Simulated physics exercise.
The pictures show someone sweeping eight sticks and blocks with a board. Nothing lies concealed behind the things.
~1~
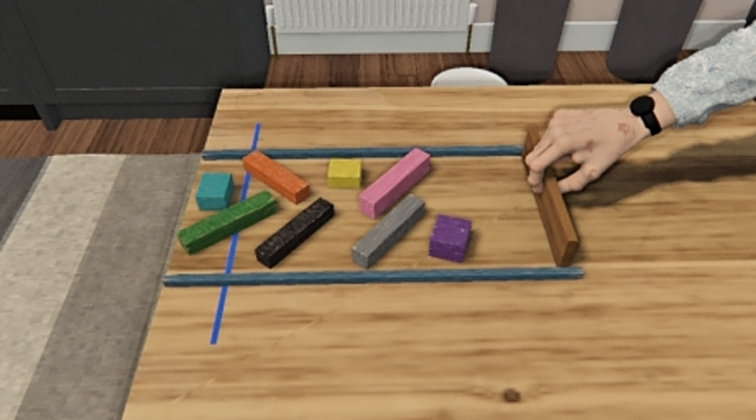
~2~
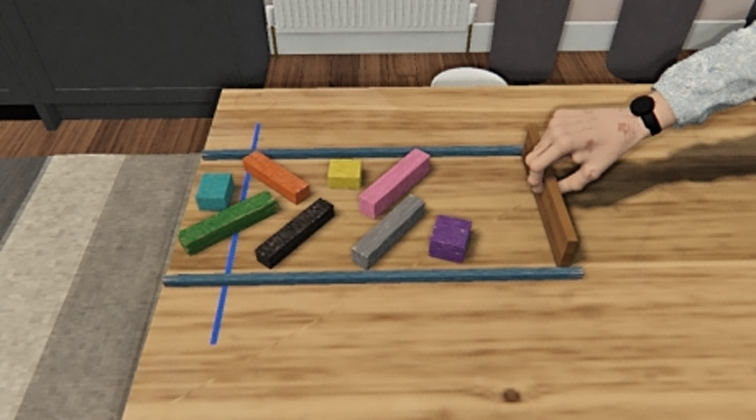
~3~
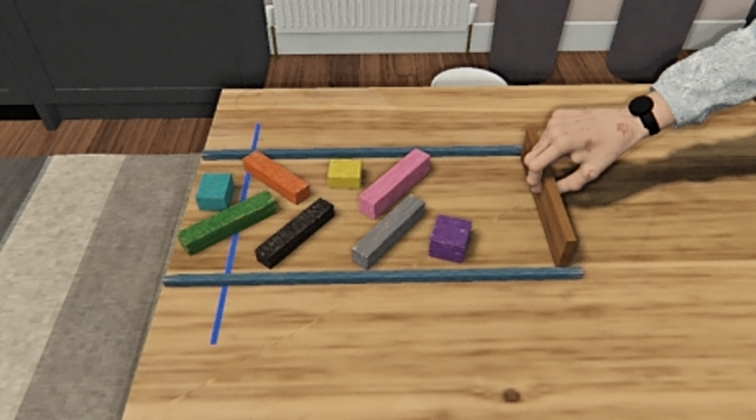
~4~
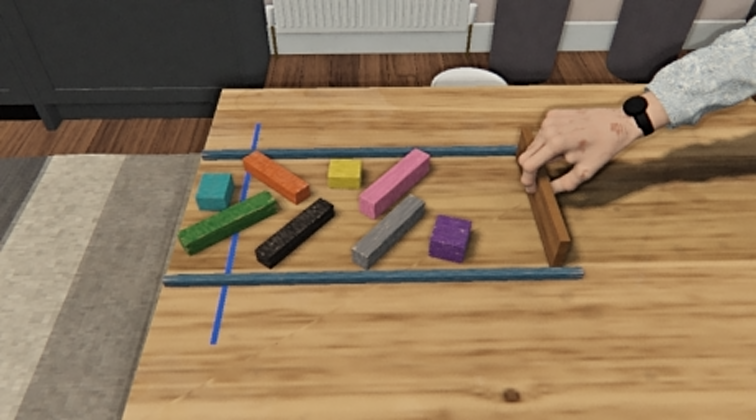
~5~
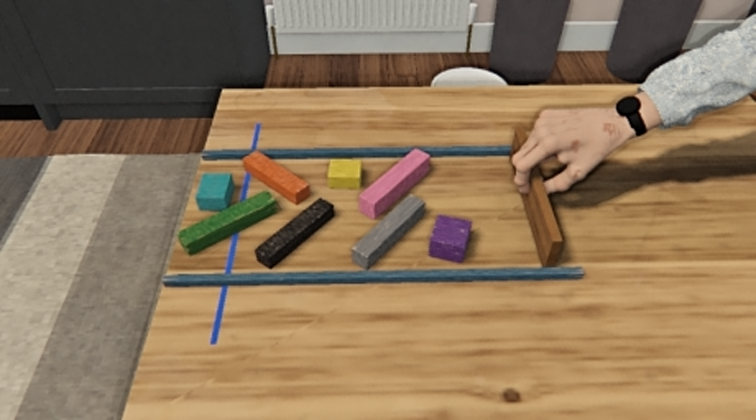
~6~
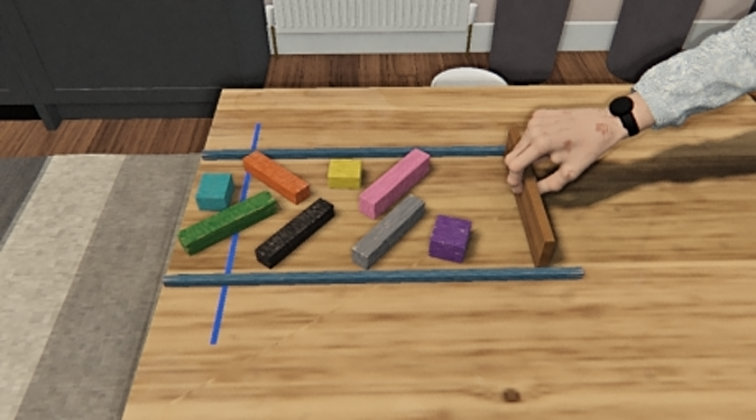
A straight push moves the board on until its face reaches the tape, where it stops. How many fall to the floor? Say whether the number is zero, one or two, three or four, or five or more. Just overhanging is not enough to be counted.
The push clears off a handful of three or four.
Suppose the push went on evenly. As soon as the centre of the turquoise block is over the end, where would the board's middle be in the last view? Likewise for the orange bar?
When the turquoise block crosses, the middle is near (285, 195); when the orange bar crosses, near (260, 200).
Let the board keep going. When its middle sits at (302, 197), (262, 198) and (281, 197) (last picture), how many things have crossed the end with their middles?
First 0, next 2, last 1.
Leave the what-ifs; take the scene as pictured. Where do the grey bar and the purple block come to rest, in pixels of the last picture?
The grey bar ends up near (196, 230), and the purple block near (212, 250).
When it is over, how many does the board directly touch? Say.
The count is 3.
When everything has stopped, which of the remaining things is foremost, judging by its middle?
Yellow block.
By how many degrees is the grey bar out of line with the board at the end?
I'd estimate about 40 degrees.
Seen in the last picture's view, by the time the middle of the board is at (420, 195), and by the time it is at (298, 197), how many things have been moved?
3 by the first point, 8 by the second.
Soon after, none off yet; turquoise block at rest near (215, 192); green bar at rest near (229, 222); orange bar at rest near (276, 177).
In the end, the number that fall off is three or four; gone, black bar, orange bar, green bar and turquoise block.
